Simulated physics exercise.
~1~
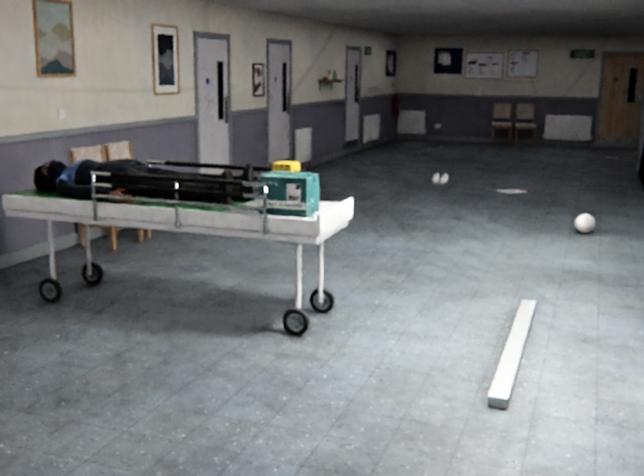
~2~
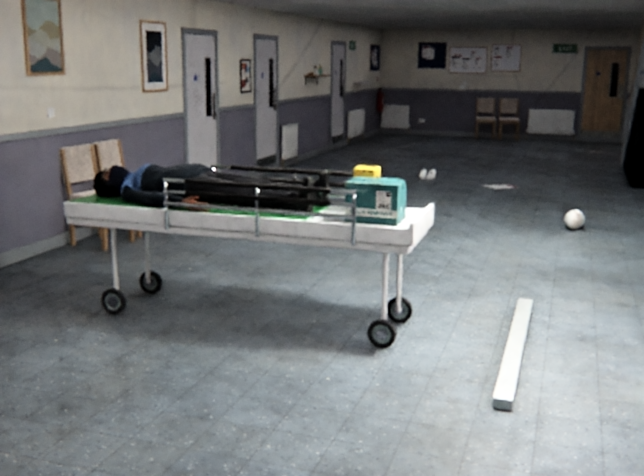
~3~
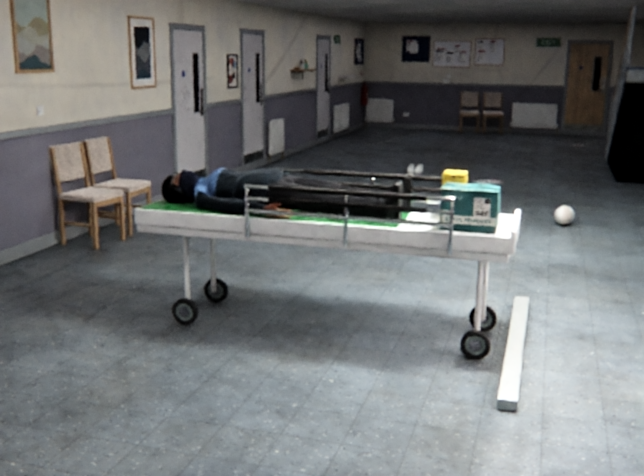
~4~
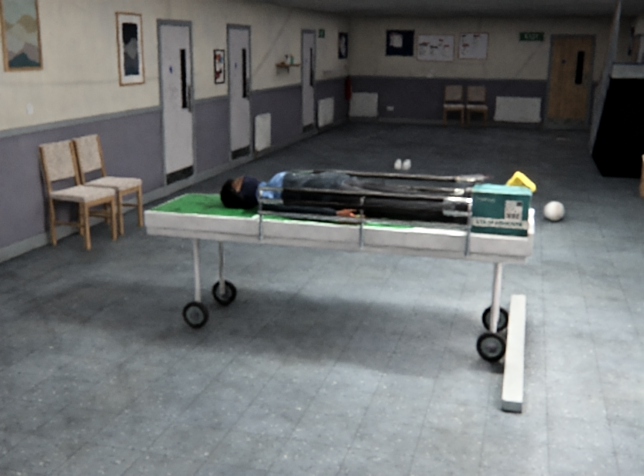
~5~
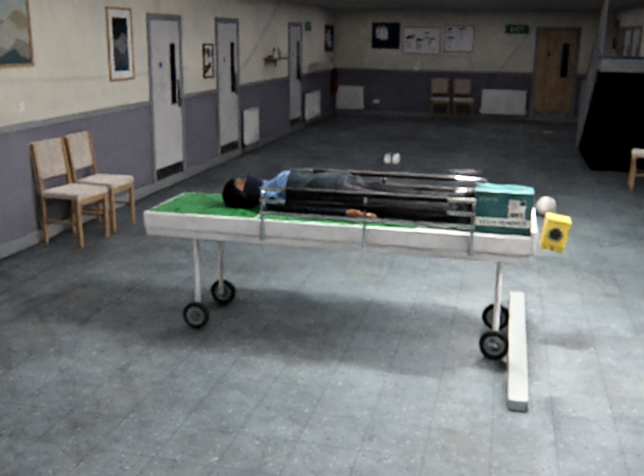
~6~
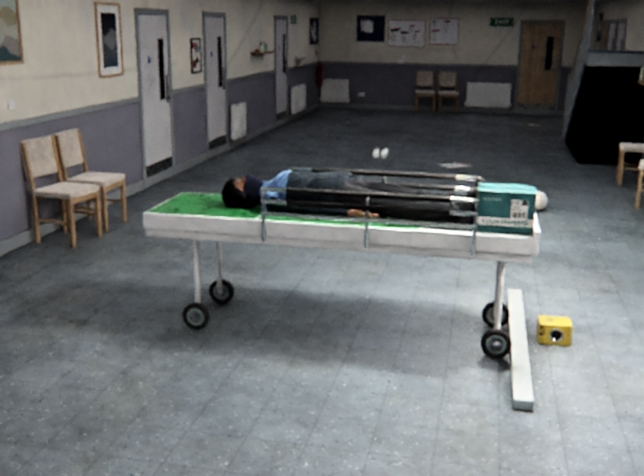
The clip opens in a dim corridor with chairs and doors along the left wall, where a wheeled stretcher carries a person lying on a green sheet, with a teal holdall and a yellow pump near the right end. The stretcher rolls right toward a pale sill lying on the floor. Its leading wheels reach the sill and it stops abruptly, while the person slides a little farther toward the foot end. The yellow pump tips over the right edge, turns upside down and drops. It ends on its side on the floor beyond the sill, while the person and holdall remain aboard.
